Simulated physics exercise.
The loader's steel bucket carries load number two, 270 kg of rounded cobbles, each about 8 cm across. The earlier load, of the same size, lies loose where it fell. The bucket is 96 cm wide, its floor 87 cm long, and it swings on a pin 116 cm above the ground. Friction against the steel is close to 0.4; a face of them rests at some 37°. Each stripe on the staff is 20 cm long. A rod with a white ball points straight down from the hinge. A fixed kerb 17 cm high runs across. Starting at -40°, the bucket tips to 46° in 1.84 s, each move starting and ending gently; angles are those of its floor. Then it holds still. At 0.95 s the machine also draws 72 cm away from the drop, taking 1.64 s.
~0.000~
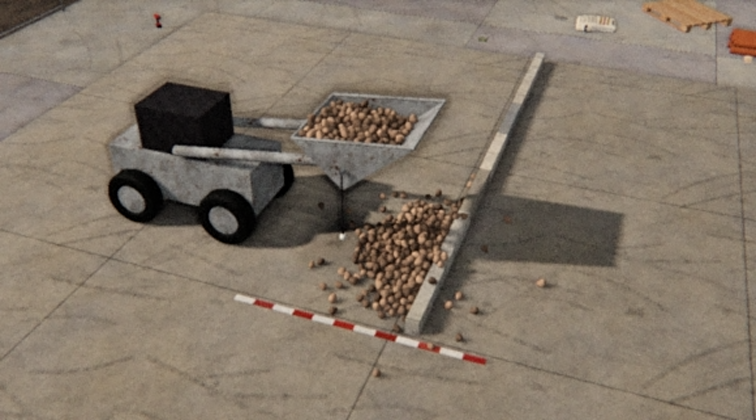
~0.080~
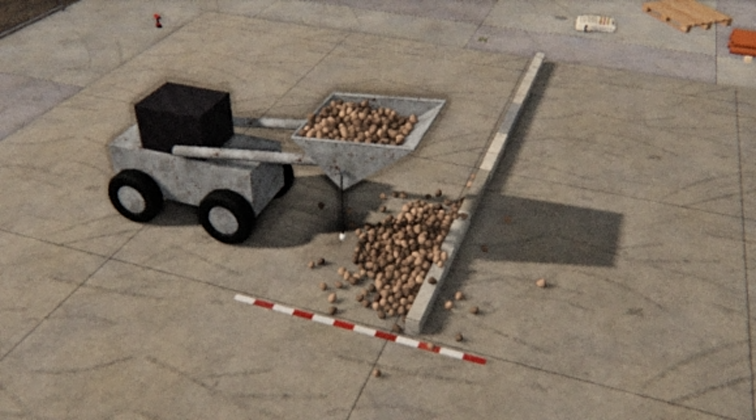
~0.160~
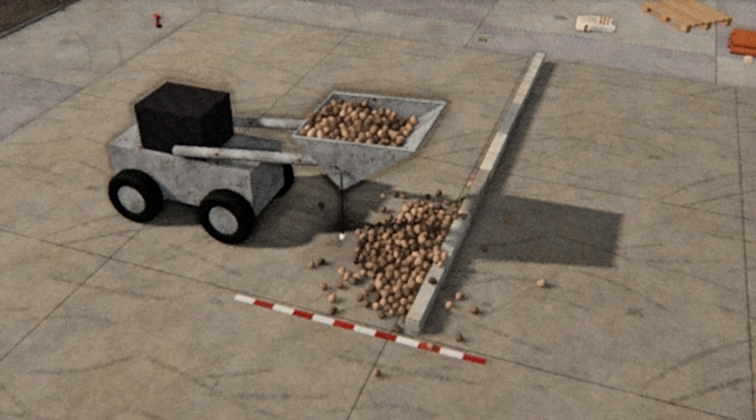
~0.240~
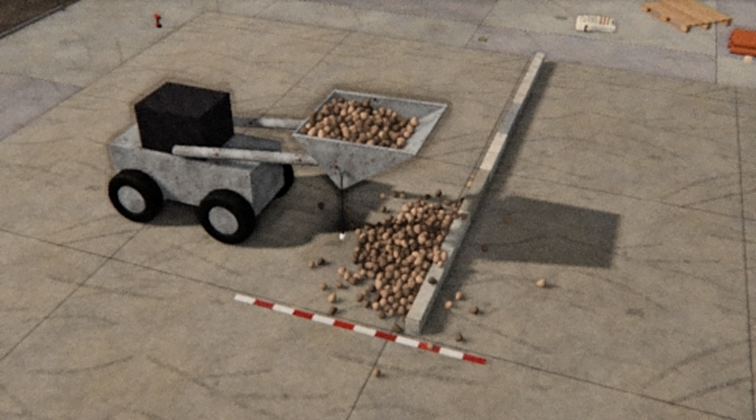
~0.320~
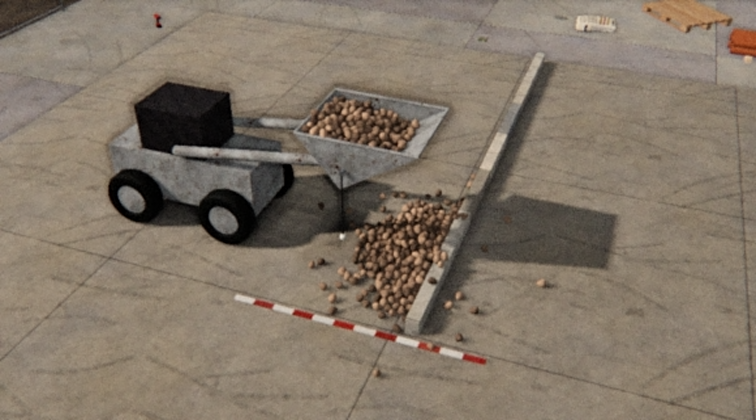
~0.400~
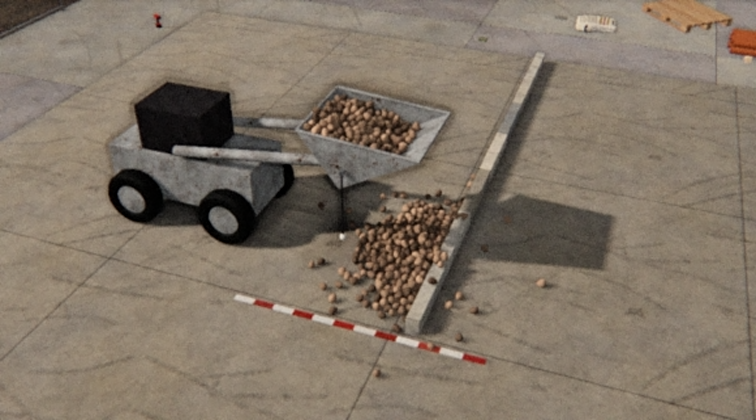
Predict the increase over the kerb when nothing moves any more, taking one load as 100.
About 6 per cent.
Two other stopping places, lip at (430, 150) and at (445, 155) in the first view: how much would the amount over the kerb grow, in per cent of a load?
First some 15, then 30 per cent.
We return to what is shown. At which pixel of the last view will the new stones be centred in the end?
Near (396, 239).
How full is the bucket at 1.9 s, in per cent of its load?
About 0 per cent.
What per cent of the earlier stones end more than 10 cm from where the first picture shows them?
Roughly 5 per cent of them.
After 1.4 s the floor is at 33°; in per cent of one load, 88 in the bucket, 110 on this side of the kerb, 2 over the kerb; the foremost stones are at (478, 291).
After 1.9 s the floor is at 46°; in per cent of one load, 2 in the bucket, 192 on this side of the kerb, 6 over the kerb; the foremost stones are at (495, 278).
After 3.0 s the floor is at 46°; in per cent of one load, 0 in the bucket, 192 on this side of the kerb, 8 over the kerb; the foremost stones are at (521, 283).
After 5.5 s the floor is at 46°; in per cent of one load, 0 in the bucket, 192 on this side of the kerb, 8 over the kerb; the foremost stones are at (521, 283). Net gain over the kerb, 6.
